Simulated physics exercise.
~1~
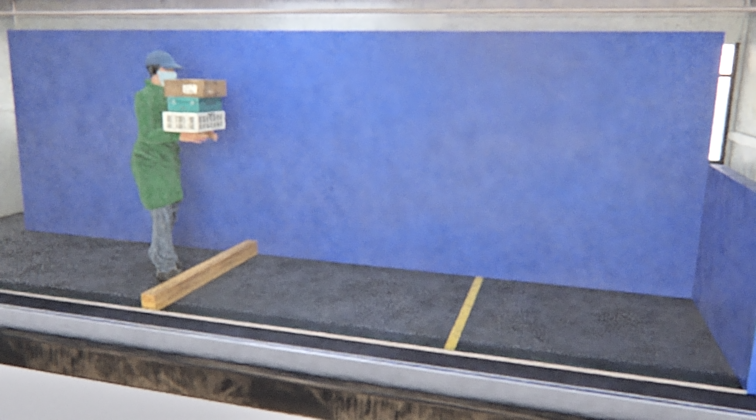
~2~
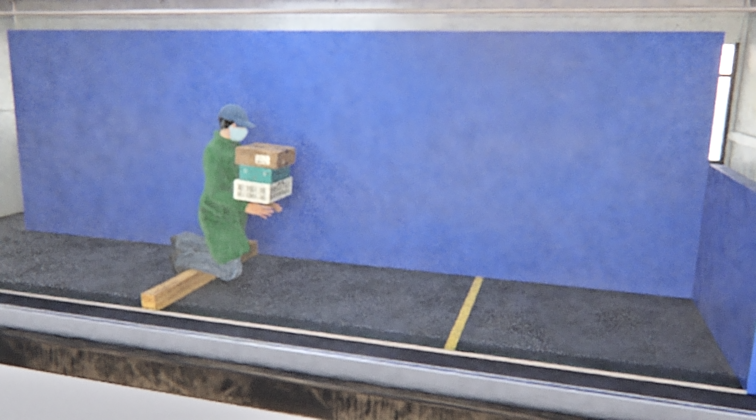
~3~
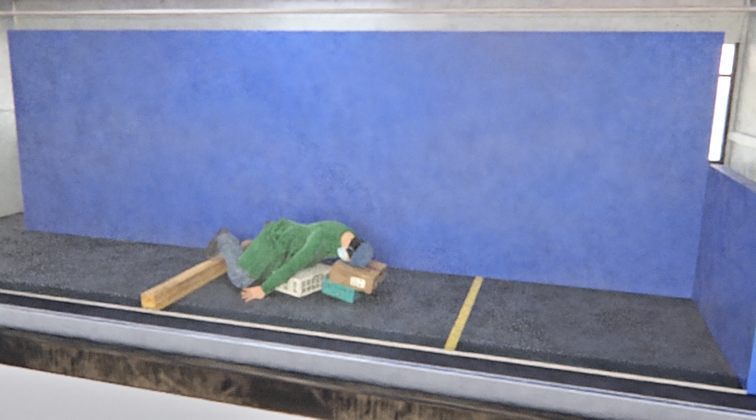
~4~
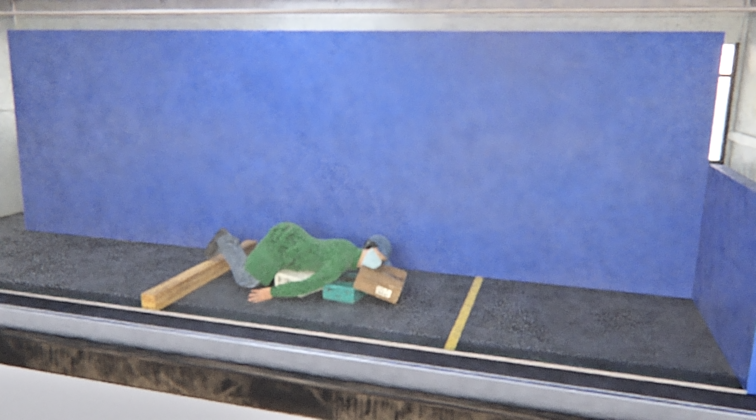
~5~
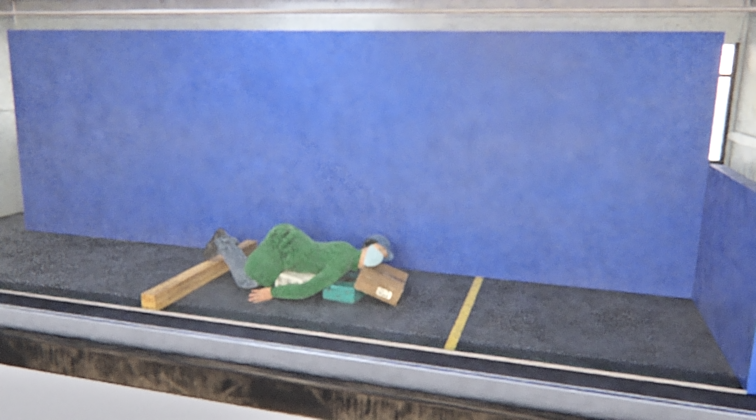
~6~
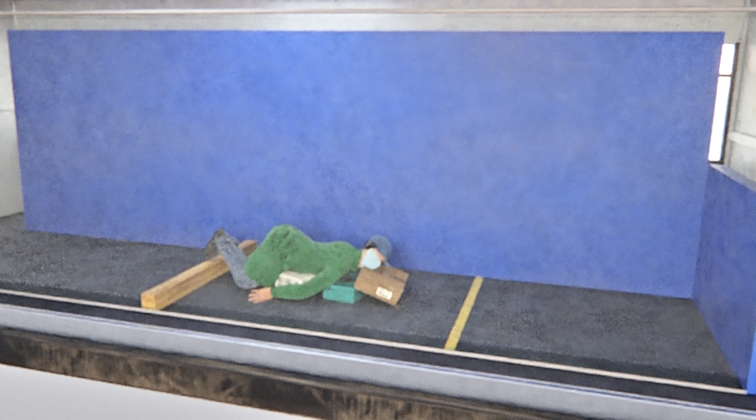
In a blue-walled rail car, a masked porter carrying stacked boxes falls over a wooden beam, ending sprawled short of the yellow line.
